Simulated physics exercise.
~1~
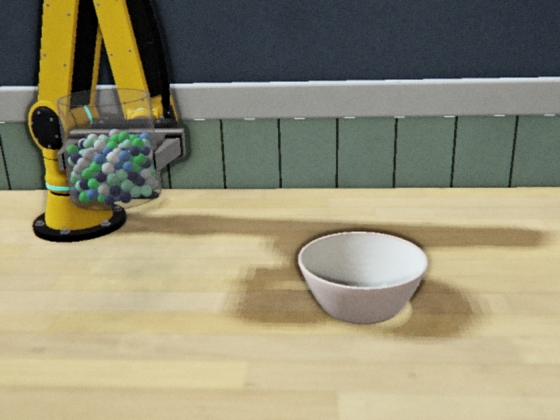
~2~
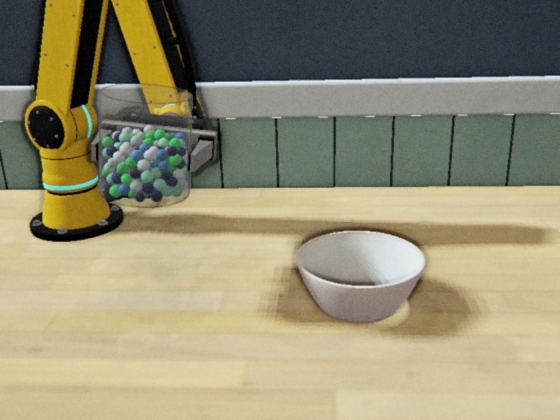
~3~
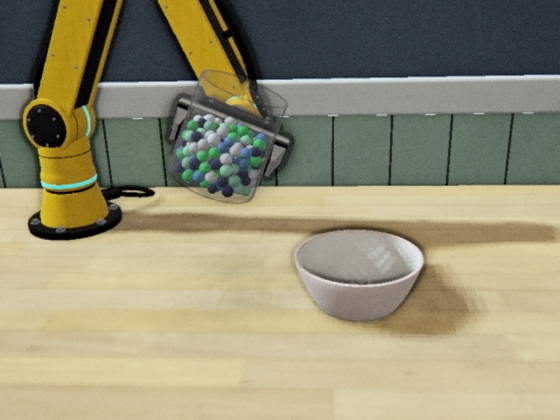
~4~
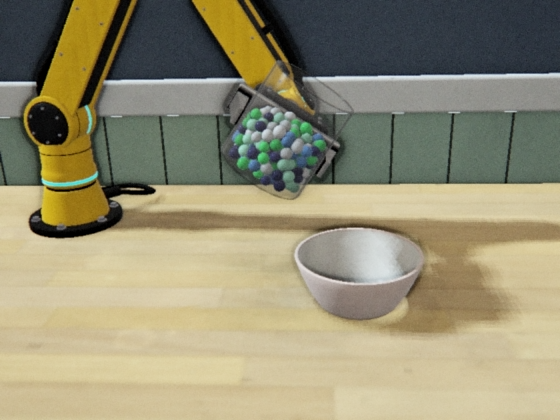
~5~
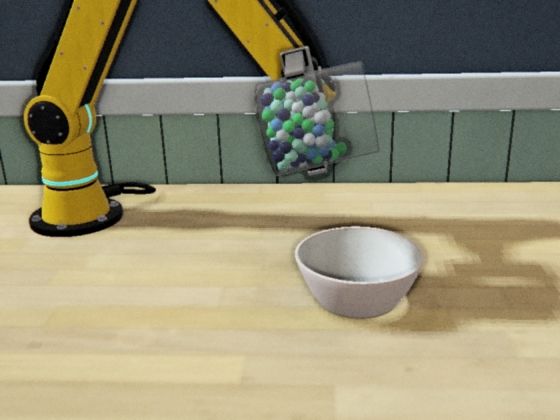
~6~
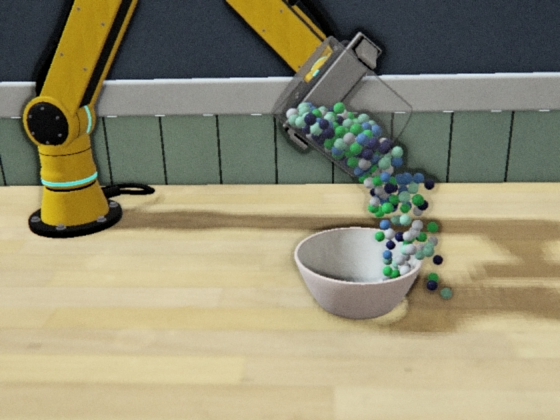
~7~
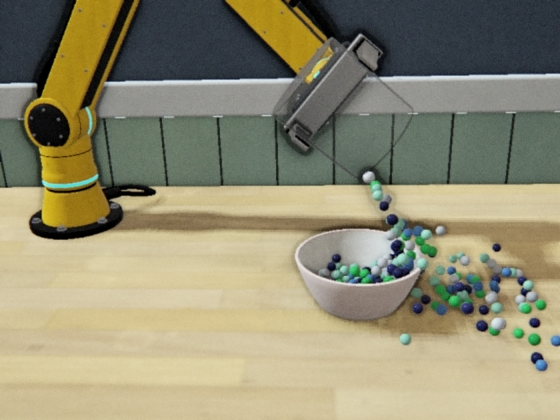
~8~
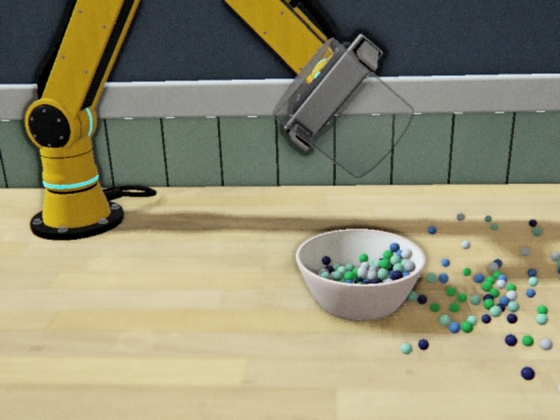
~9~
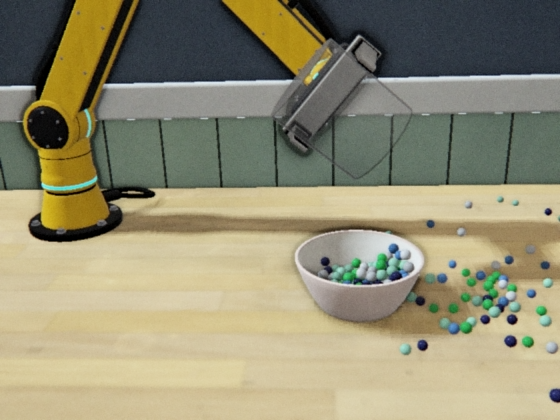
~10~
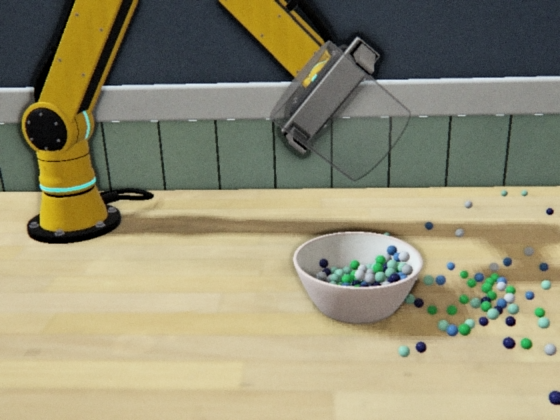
On a light wooden table, a yellow robotic arm carries a clear tumbler of green, blue and white balls rightward, tips it over a still white bowl and empties it; many balls settle in the bowl while others scatter across the table to the right.
